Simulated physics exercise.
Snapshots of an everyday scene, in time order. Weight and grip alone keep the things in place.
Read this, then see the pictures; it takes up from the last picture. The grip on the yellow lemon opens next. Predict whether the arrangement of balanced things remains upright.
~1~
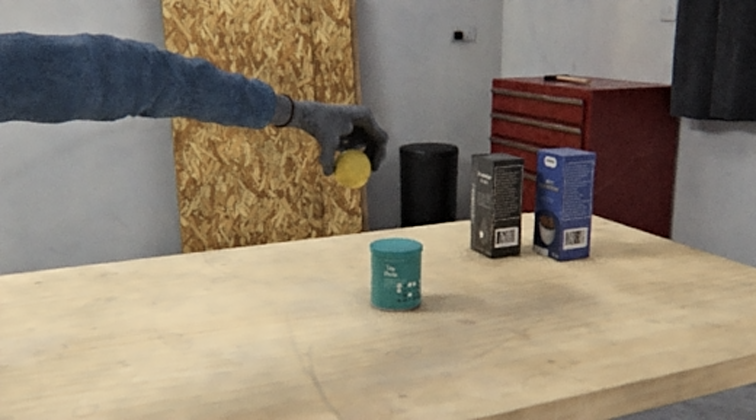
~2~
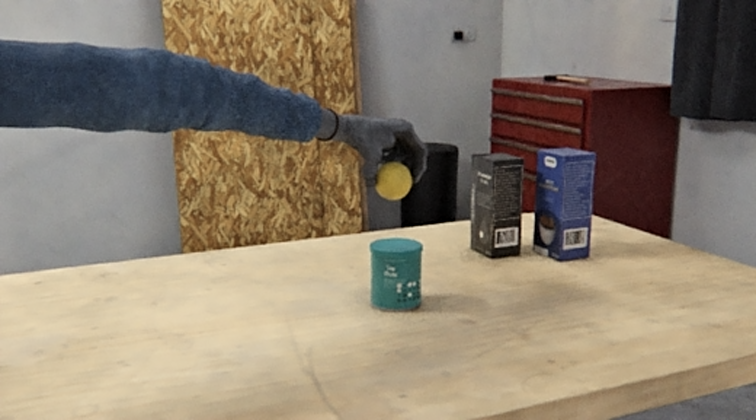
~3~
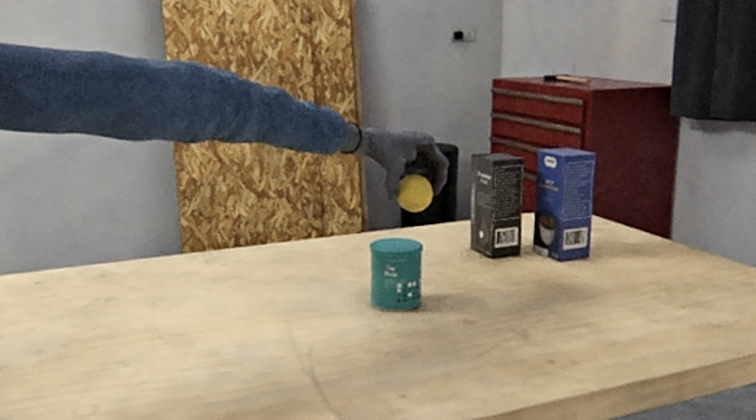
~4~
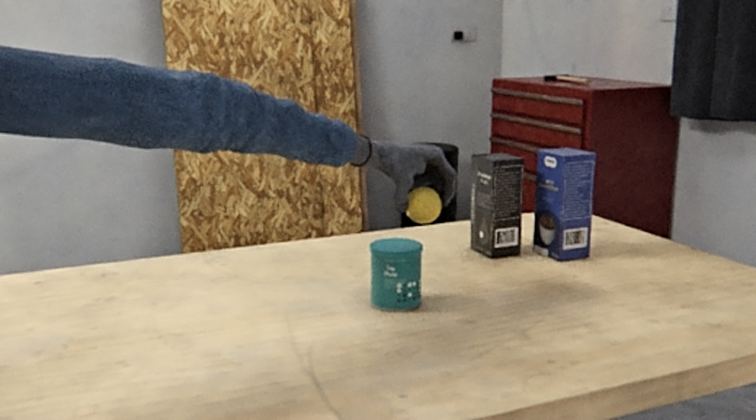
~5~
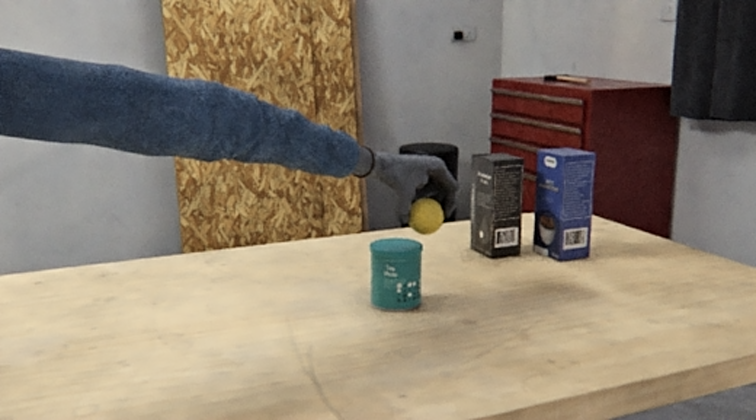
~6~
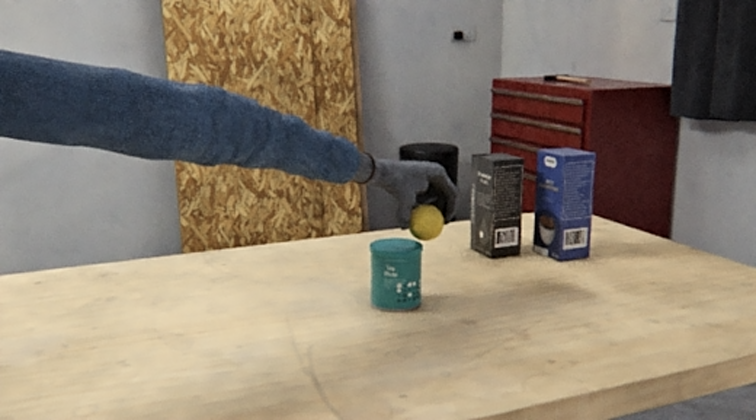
It is going to lose a part.
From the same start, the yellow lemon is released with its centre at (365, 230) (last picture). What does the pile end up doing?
In the end the pile crashes down.
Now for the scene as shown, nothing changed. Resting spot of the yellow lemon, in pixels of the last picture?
The object winds up at approximately (452, 278).
Then, 0.30 s on from there, yellow lemon now fallen.
Then, 0.40 s on from there, things are still on the move.
In the end, fallen, yellow lemon; the other 3 unmoved. At the end, from the last picture's camera, yellow lemon near (452, 278). The pile loses its balance.
